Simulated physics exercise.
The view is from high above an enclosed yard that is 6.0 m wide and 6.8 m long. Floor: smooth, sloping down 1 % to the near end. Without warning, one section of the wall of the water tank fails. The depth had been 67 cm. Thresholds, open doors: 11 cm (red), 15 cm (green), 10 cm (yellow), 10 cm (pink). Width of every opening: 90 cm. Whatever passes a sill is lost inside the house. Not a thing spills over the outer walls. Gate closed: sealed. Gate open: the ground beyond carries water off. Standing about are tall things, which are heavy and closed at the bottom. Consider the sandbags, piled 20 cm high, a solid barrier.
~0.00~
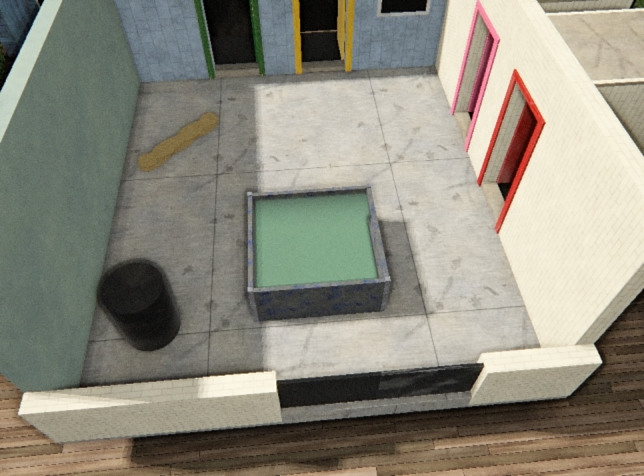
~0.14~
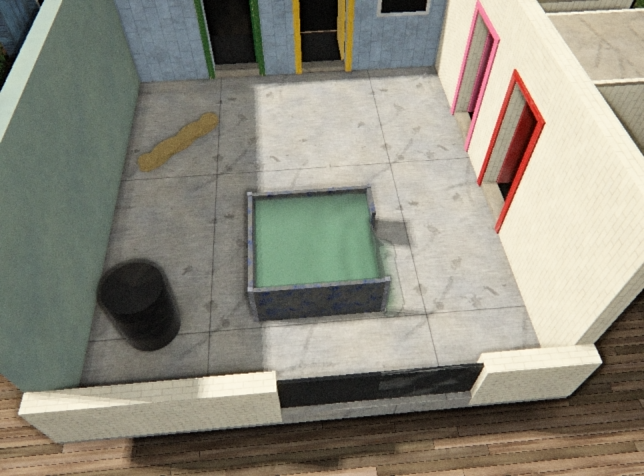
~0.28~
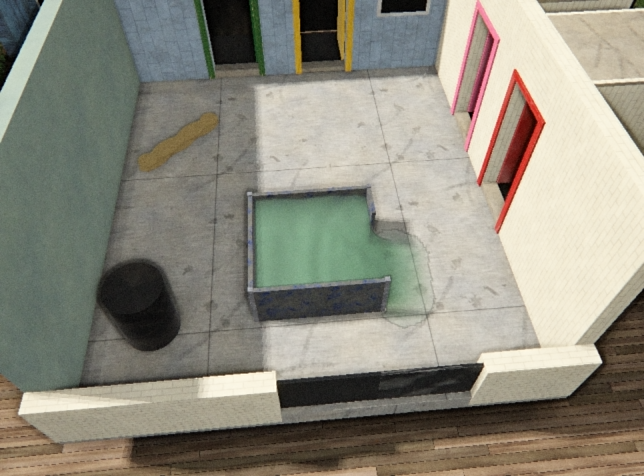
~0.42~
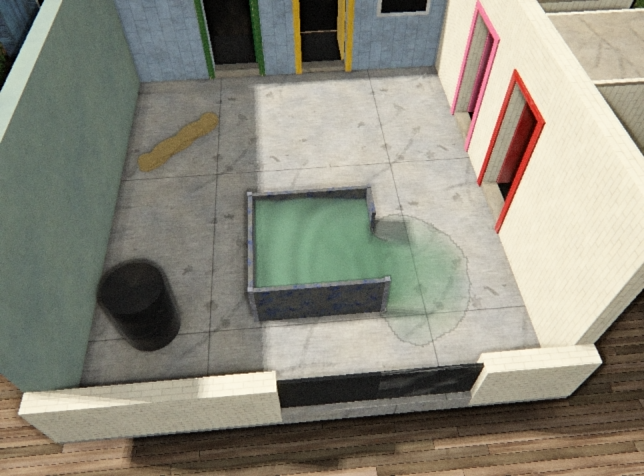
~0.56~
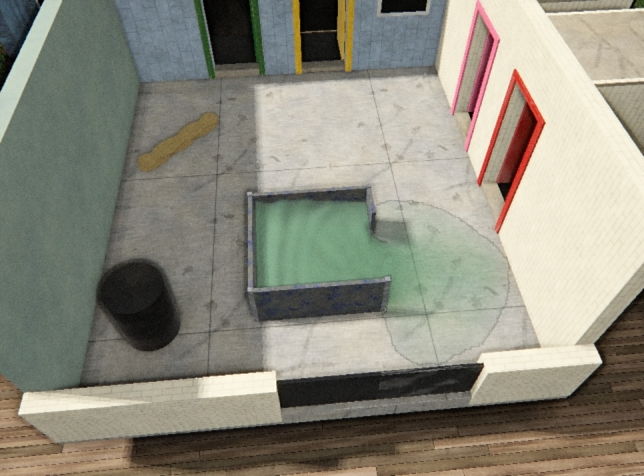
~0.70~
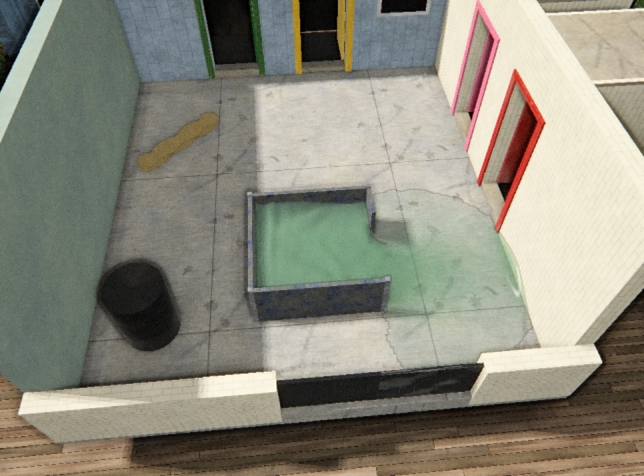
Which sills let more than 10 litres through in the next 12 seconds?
As I see it, the red door tops the limit; the green door never tops the limit; the yellow door never tops the limit; the pink door never tops the limit.
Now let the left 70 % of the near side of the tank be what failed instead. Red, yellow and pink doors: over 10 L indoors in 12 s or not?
Red falls short; yellow falls short; pink falls short.
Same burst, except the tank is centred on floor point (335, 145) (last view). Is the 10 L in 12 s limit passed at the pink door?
Against the limit, the pink door gets more than that.
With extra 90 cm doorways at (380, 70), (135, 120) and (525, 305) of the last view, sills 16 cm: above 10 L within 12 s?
In turn: Short of it, short of it, beyond it.
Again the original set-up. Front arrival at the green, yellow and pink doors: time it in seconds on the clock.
Green = 5.0 s, yellow = 3.8 s, pink = 1.6 s.
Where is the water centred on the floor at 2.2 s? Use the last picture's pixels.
I'd put it close to (404, 273).
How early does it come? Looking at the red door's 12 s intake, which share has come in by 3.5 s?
About 95 per cent.
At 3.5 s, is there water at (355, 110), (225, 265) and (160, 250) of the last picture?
Status of the three spots: Inundated, free of it, free of it.
After 1.4 s water covers 15 % of the floor and is deepest (50 cm) near (543, 372); red door 20 cm at the sill, 9 L in, green door not reached, yellow door not reached, pink door not reached.
After 2.2 s water covers 20 % of the floor and is deepest (39 cm) near (517, 300); red door 19 cm at the sill, 36 L in, green door not reached, yellow door not reached, pink door 6 cm at the sill, 0 L in.
After 3.5 s water covers 45 % of the floor and is deepest (22 cm) near (530, 373); red door 13 cm at the sill, 56 L in, green door not reached, yellow door not reached, pink door 5 cm at the sill, 0 L in.
After 7.0 s water covers 85 % of the floor and is deepest (15 cm) near (75, 414); red door 6 cm at the sill, 60 L in, green door 3 cm at the sill, 0 L in, yellow door 6 cm at the sill, 0 L in, pink door 3 cm at the sill, 0 L in.
After 12.0 s water covers 95 % of the floor and is deepest (8 cm) near (135, 230); red door 3 cm at the sill, 60 L in, green door 4 cm at the sill, 0 L in, yellow door 2 cm at the sill, 0 L in, pink door 4 cm at the sill, 0 L in.
